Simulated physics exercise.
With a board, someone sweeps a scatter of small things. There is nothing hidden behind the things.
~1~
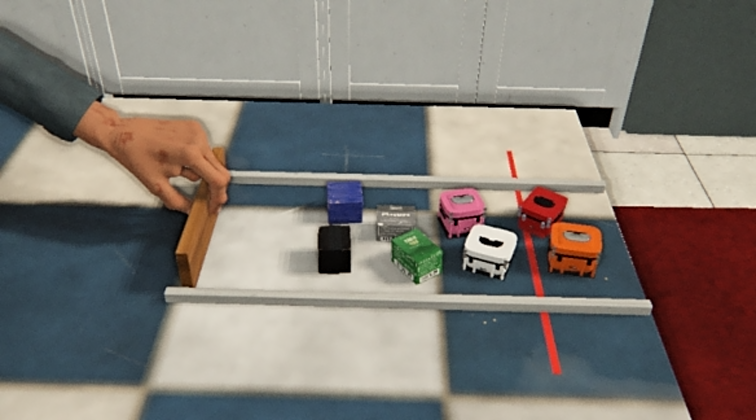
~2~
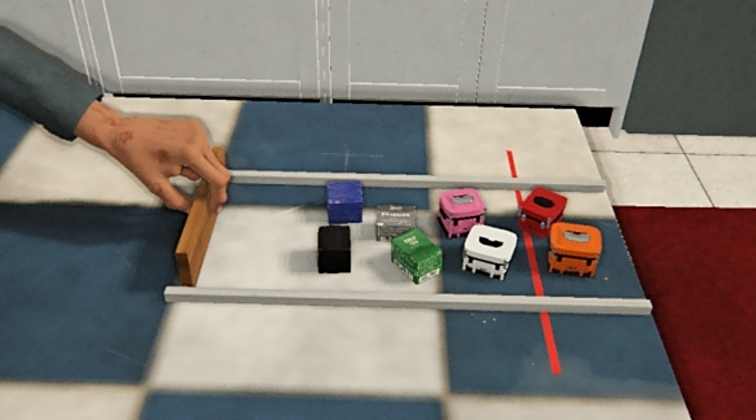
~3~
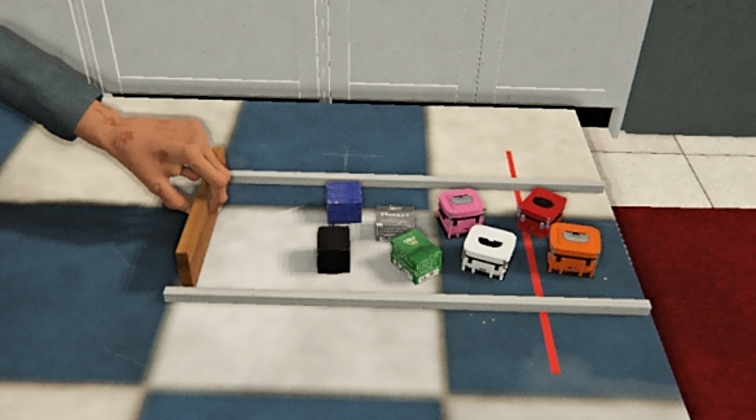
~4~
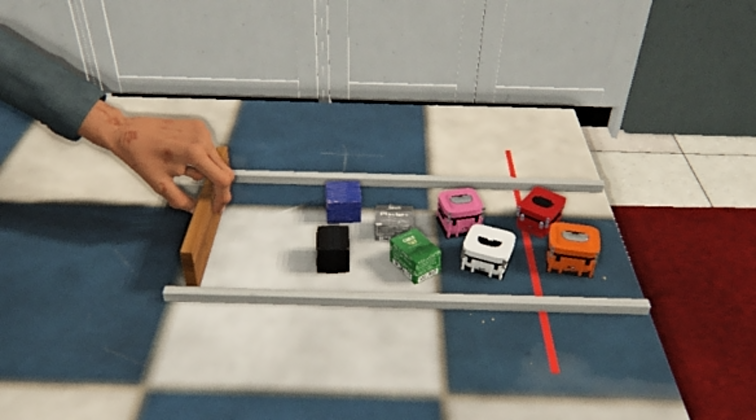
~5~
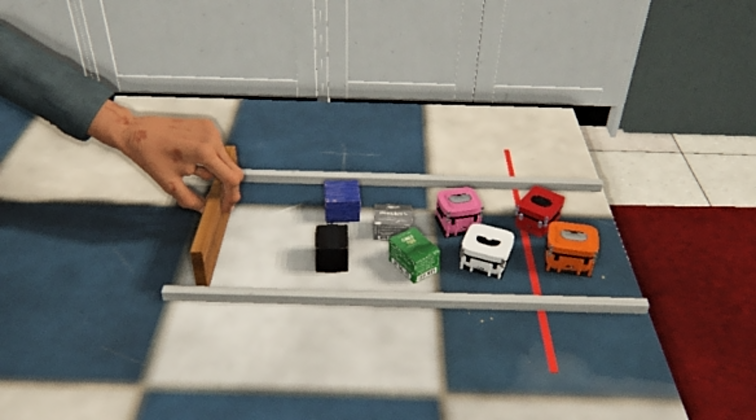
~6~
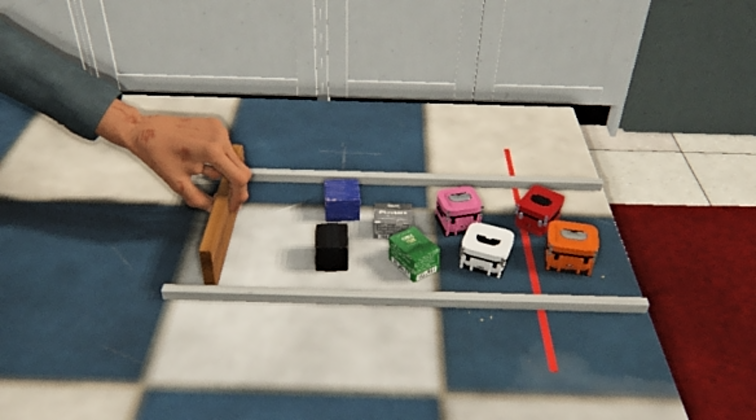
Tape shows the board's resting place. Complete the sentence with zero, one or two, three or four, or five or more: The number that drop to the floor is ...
The number that drop to the floor is one or two.
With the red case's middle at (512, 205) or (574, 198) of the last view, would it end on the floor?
Place by place, it stays put; stays put.
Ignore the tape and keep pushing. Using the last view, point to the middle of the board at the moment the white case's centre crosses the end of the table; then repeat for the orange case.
Middle: Roughly (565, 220); roughly (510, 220).
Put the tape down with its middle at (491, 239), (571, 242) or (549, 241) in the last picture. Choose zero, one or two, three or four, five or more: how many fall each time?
Tape by tape, the falls would be: Zero, then either three or four, then one or two.
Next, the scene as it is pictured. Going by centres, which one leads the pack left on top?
That would be the red case.
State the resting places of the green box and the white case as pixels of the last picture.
First (589, 278), then (600, 248).
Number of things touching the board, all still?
3 in contact.
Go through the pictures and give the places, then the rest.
In the first picture, orange case (574, 250); red case (542, 213); white case (490, 252); board (205, 215); tape (529, 243).
In the second picture, red case (542, 213); blue block (345, 202).
In the third picture, white case (489, 253); green box (416, 256).
In the fourth picture, orange case (572, 249); pink case (460, 212).
In the fifth picture, red case (539, 212); black box (332, 248).
In the sixth picture, orange case (571, 247); red case (539, 211); white case (487, 250); board (225, 212); tape (526, 240).
Early on, none off yet; orange case at rest near (571, 247); red case at rest near (539, 211); white case at rest near (487, 250).
A while later, none off yet; orange case at rest near (571, 247); red case at rest near (539, 211); white case moving near (496, 251).
Further along, none off yet; orange case travelled about its own width near (610, 240); red case travelled about its own width near (577, 207); white case travelled well along near (568, 250).
Finally, the number that fall off is one or two; lost, orange case.
